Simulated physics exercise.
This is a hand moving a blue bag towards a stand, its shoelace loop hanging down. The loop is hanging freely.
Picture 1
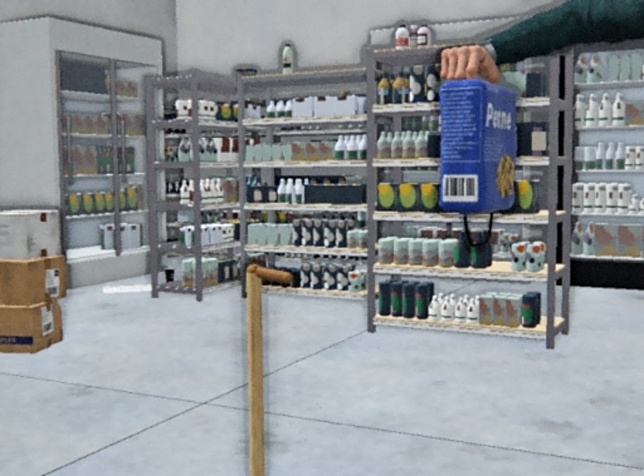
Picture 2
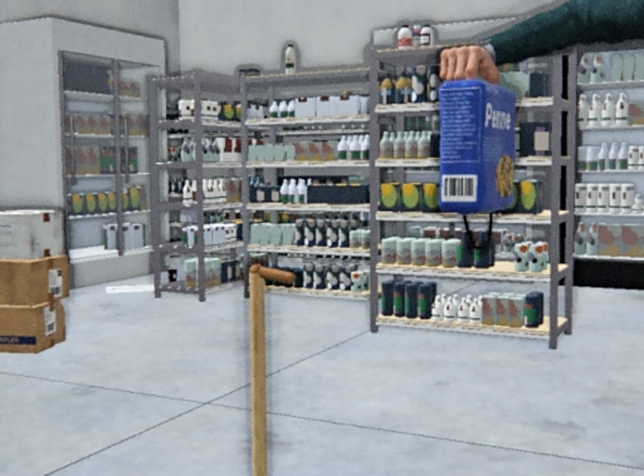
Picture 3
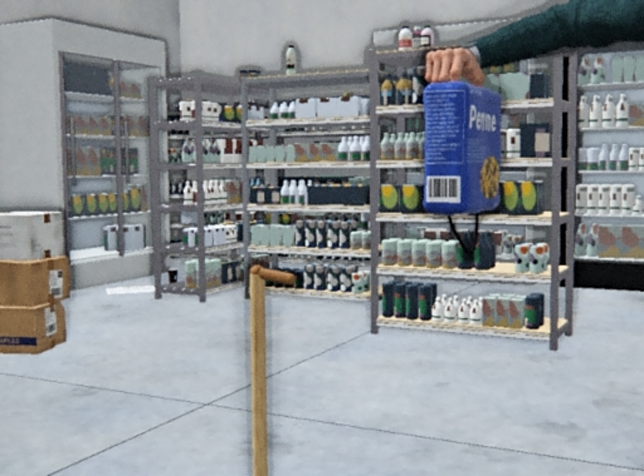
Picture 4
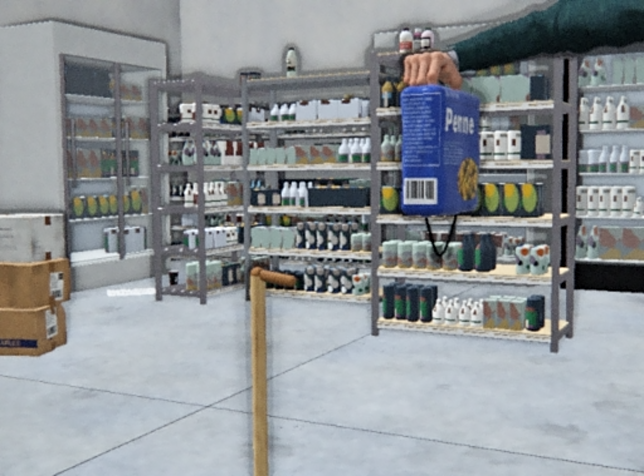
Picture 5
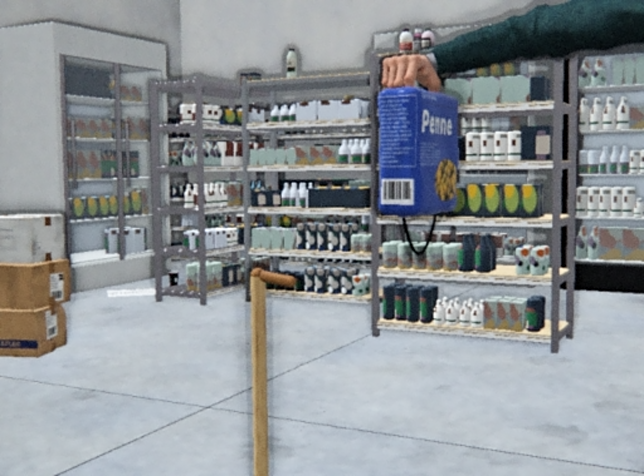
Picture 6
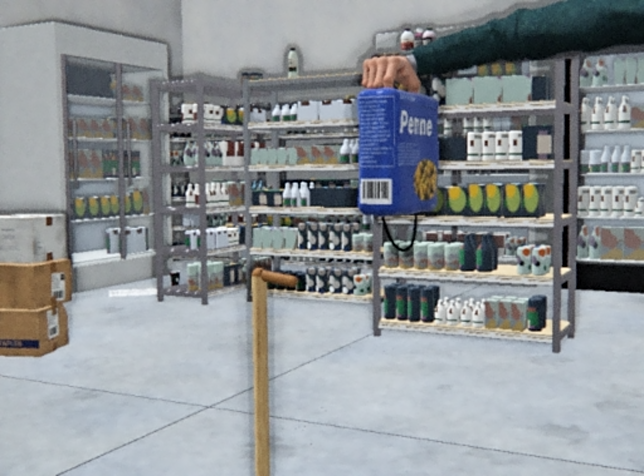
In a storeroom with stocked shelves, a hand carries a blue bag left above a wooden stand.
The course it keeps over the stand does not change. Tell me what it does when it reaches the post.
I expect the post will let it through.
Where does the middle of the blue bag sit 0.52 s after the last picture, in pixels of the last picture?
(334, 155).
Then, 0.52 s on from there, bag nearing the post near (334, 155).
Then, 1.30 s on from there, bag over the post near (244, 157).
Then, 2.12 s on from there, bag past the post near (160, 158).
In the end, bag past the post near (134, 159). The blue bag passes clear.
